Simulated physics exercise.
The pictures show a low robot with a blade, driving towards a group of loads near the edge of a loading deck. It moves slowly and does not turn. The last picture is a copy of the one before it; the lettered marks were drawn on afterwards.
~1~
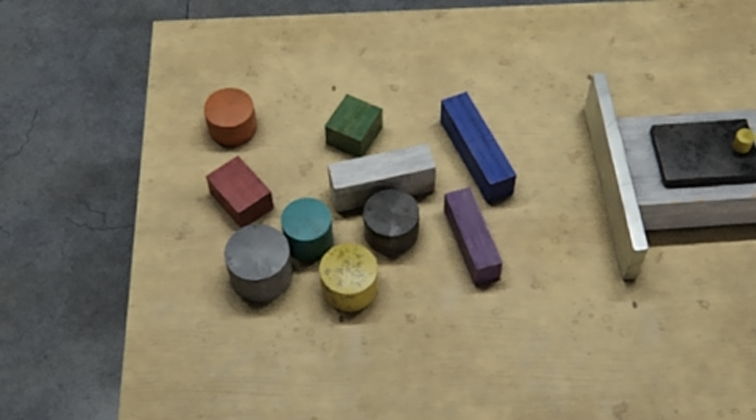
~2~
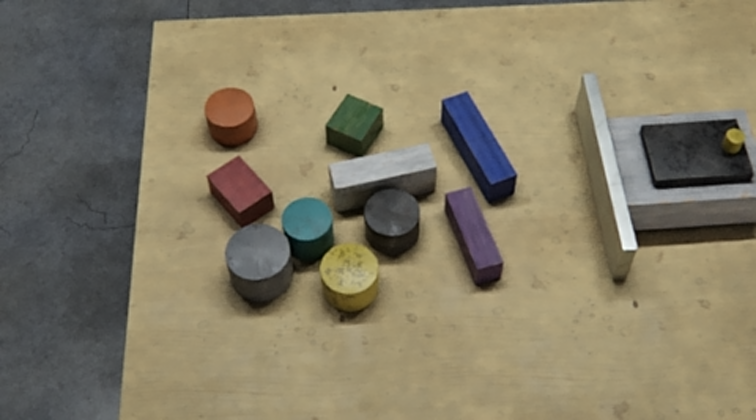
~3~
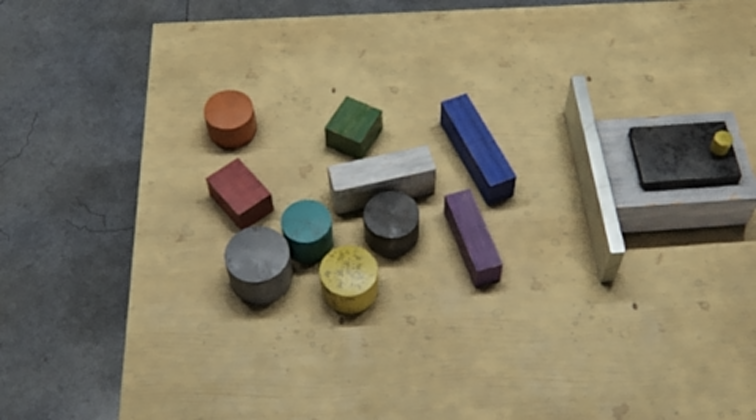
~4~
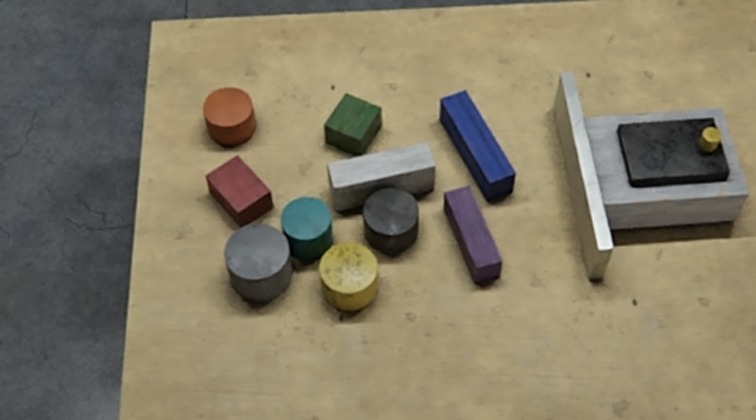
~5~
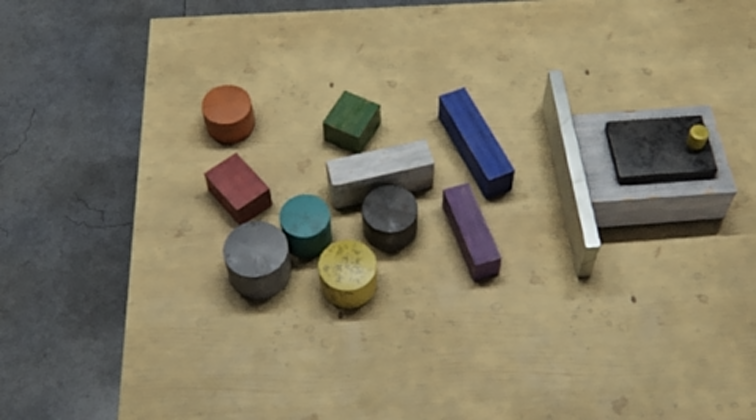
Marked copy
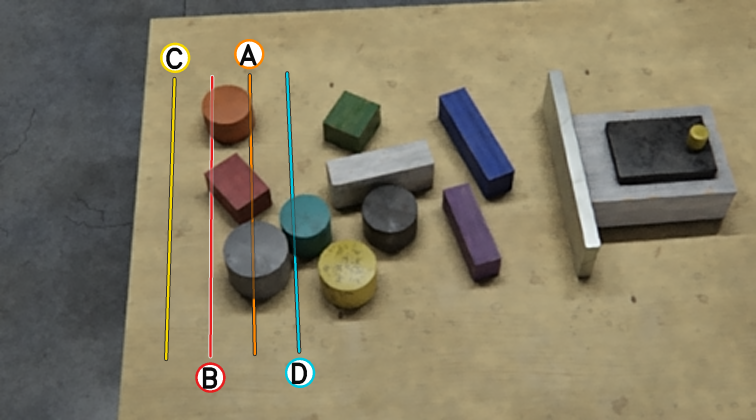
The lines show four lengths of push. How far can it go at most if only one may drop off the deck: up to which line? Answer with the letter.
As far as mark A.
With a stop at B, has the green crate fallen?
By then, no.
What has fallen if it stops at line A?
The red crate.
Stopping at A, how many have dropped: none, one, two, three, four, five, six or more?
In all, one.
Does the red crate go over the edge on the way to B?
Yes.
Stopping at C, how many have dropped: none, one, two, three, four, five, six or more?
Six or more.
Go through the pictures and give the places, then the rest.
Red crate (240, 192); orange canister (231, 117); white bar (382, 177), in the first frame.
Robot (689, 152); blue stick (477, 146), in the second frame.
Robot (676, 154); yellow canister (350, 280), in the third frame.
Robot (665, 150); purple bar (472, 234), in the fourth frame.
Robot (653, 148); grey canister (258, 260); red crate (238, 189); orange canister (228, 114), in the fifth frame.
On the copy, A at (252, 203); B at (211, 205); C at (171, 207); D at (293, 201).
On A. First, robot (538, 154); purple bar (442, 233); blue stick (429, 145).
Then, robot (422, 160); red crate (183, 195); grey canister (225, 270).
Finally, robot (333, 164); red crate over the edge; grey canister (145, 289); one fallen.
By contrast, B drops four; C drops seven; D is within the limit but short.
